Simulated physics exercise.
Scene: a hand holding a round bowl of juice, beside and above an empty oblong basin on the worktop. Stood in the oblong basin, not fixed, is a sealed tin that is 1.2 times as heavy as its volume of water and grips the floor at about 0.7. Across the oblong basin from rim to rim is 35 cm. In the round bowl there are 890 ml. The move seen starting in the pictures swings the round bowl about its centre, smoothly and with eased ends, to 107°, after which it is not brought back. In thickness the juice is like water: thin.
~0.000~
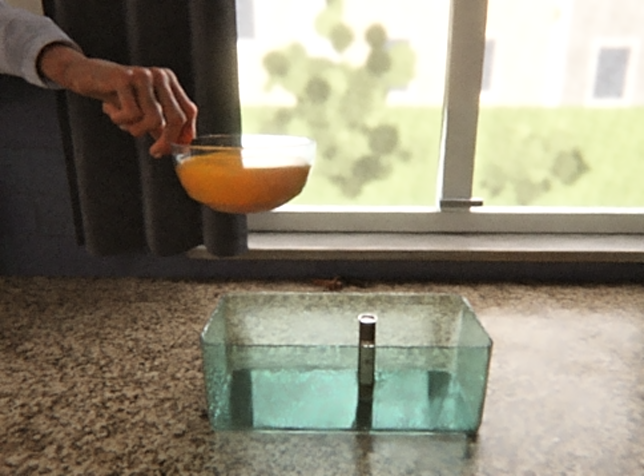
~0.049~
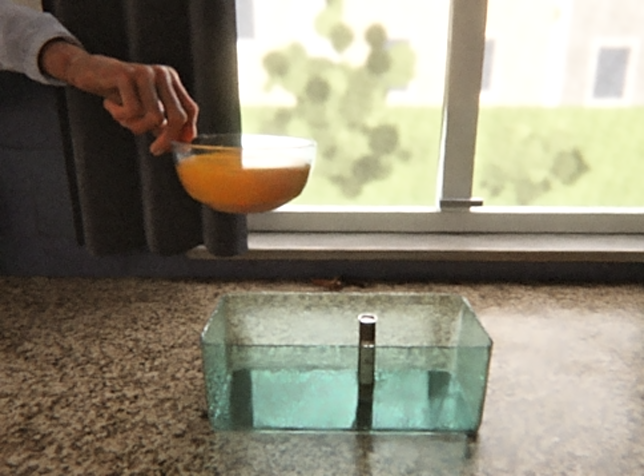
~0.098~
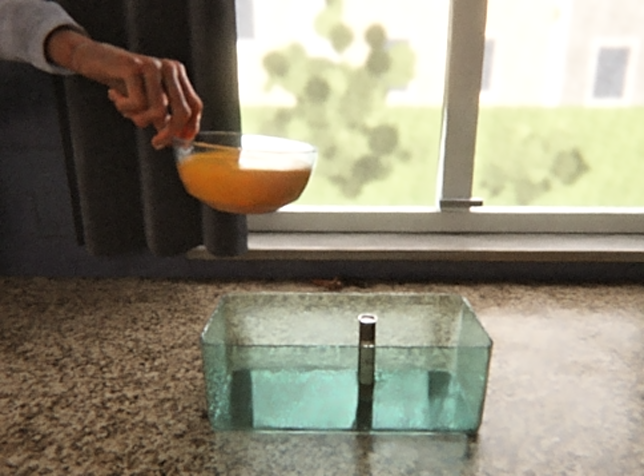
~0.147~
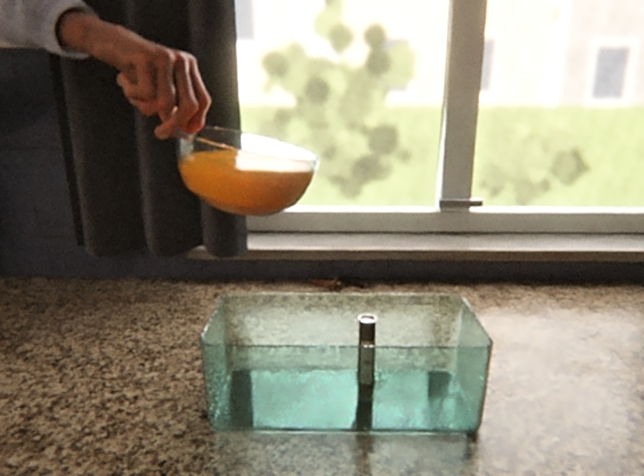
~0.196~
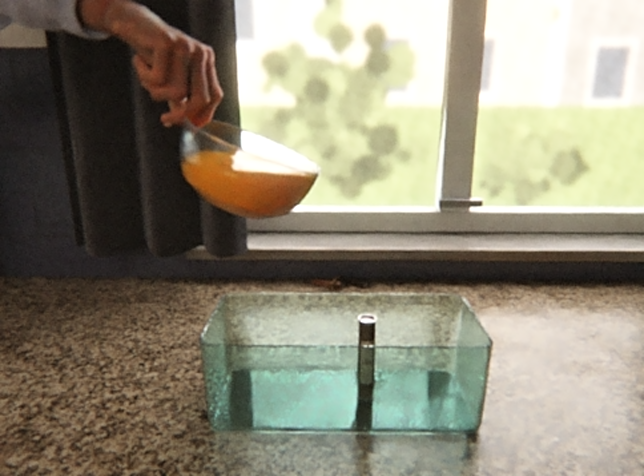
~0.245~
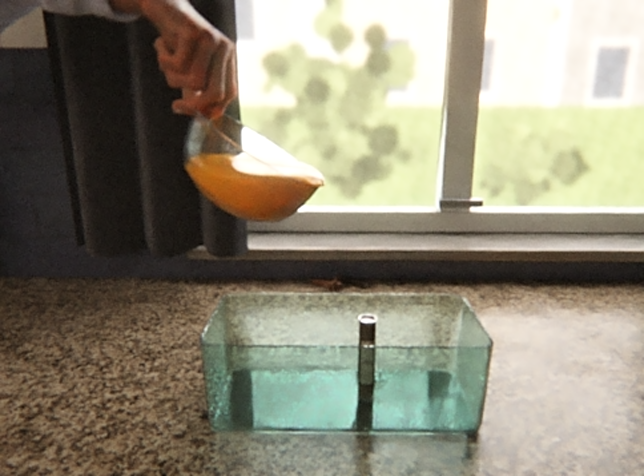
A hand at the upper left holds a clear round bowl of orange juice nearly still, then tilts it smoothly and increasingly steeply, its right side dipping lower. Below and to the right, a greenish clear oblong basin with a small metallic cylinder standing inside sits on a speckled worktop. The fixed, level view faces a bright window beside a dark curtain, with blurred greenery outside.
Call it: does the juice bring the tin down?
Call: Brought down.
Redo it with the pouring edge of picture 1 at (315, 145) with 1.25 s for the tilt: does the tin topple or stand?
Then the tin remains standing.
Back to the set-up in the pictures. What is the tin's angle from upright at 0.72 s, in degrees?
It leans about 0° from upright.
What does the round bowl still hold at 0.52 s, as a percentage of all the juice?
Remaining: Near 16 % of the total.
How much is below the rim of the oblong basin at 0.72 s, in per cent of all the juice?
Around 92 per cent of the whole.
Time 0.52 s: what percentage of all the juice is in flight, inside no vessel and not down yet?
Around 58 in a hundred.
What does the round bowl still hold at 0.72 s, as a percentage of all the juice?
Share remaining: Approx. 1 %.
Then, 0.52 s in, the tilt is 96° and 16 per cent is still to pour; the tin stands where it began.
Then, 0.72 s in, the tilt is 107° and 1 per cent is still to pour; the tin stands 2 cm from where it began.
Then, 0.92 s in, the tilt is 107° and 0 per cent is still to pour; the tin leans 28°.
Then, 1.15 s in, the tilt is 107° and 0 per cent is still to pour; the tin lies on its side.
Finally, the tin lies on its side.
